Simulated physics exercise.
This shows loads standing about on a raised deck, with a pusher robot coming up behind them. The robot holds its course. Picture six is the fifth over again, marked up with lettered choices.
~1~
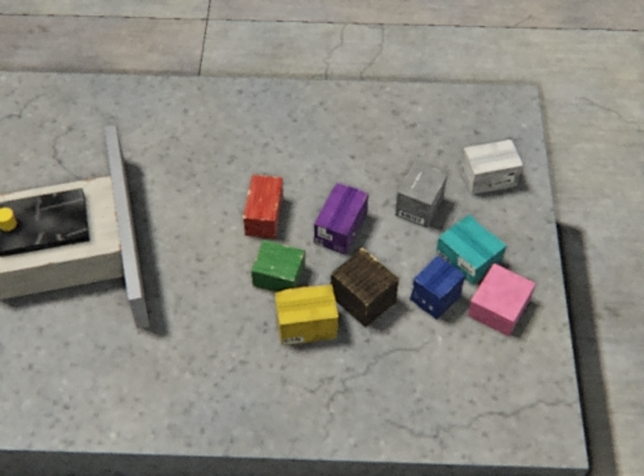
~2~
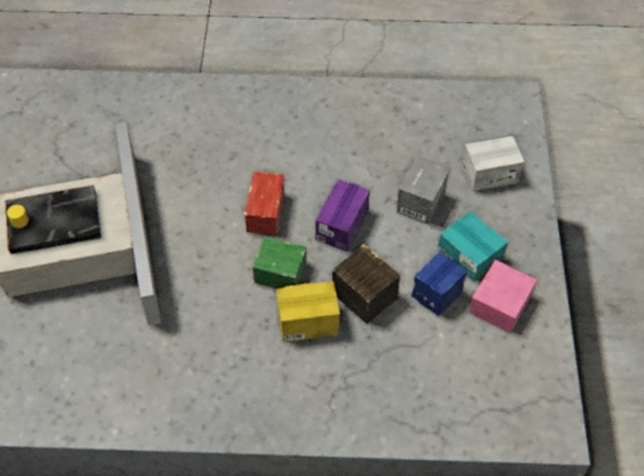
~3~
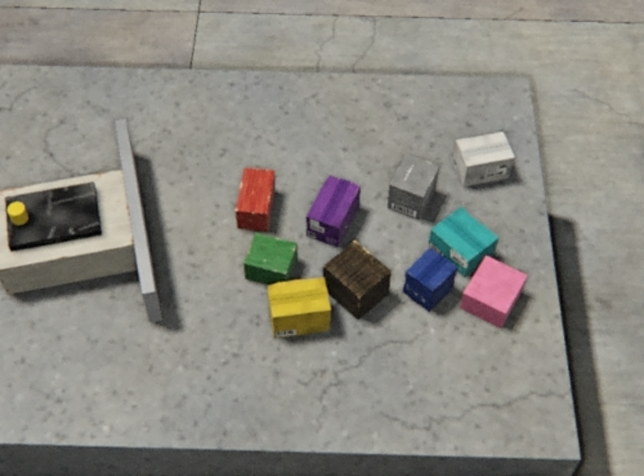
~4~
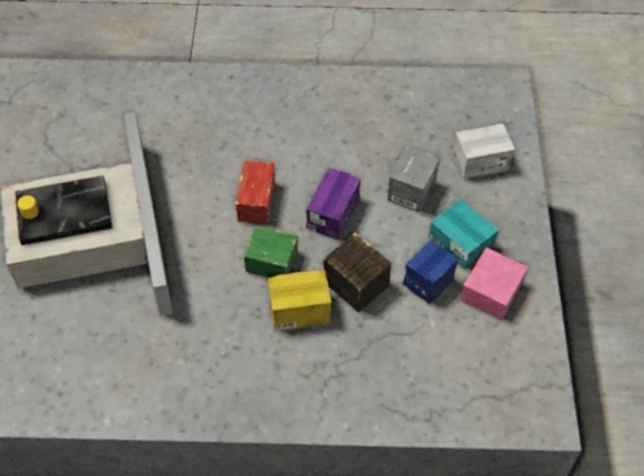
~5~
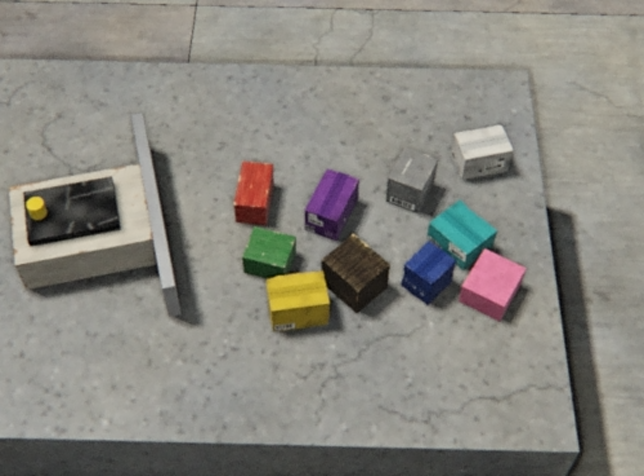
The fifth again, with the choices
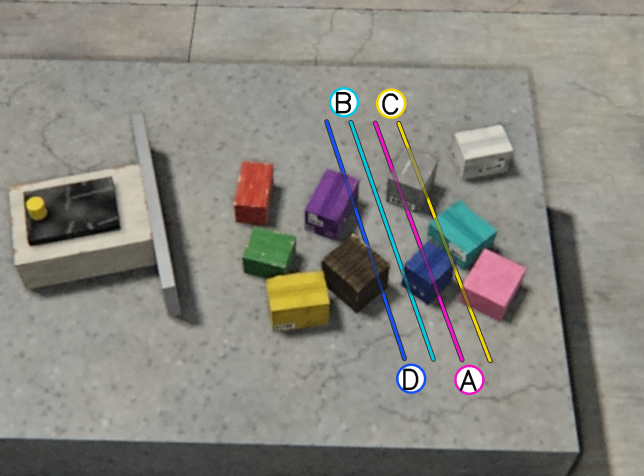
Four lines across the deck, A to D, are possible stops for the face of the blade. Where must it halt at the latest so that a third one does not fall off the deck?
The farthest such stop is C.
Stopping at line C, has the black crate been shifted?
Yes.
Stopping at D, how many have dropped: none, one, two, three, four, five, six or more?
The count is none.
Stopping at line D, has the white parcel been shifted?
By then, no.
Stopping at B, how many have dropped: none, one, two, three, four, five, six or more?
In all, none.
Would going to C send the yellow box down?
No.
On the copy, A at (415, 231); B at (389, 231); C at (441, 232); D at (363, 230).
On C. First, robot (183, 211); yellow box (314, 300); black crate (359, 271).
Then, robot (288, 213); pink crate (500, 287); turquoise parcel (485, 208).
Finally, robot (370, 215); blue box over the edge; pink crate (550, 286); one fallen.
By contrast, A is within the limit but short; B is within the limit but short; D is within the limit but short.
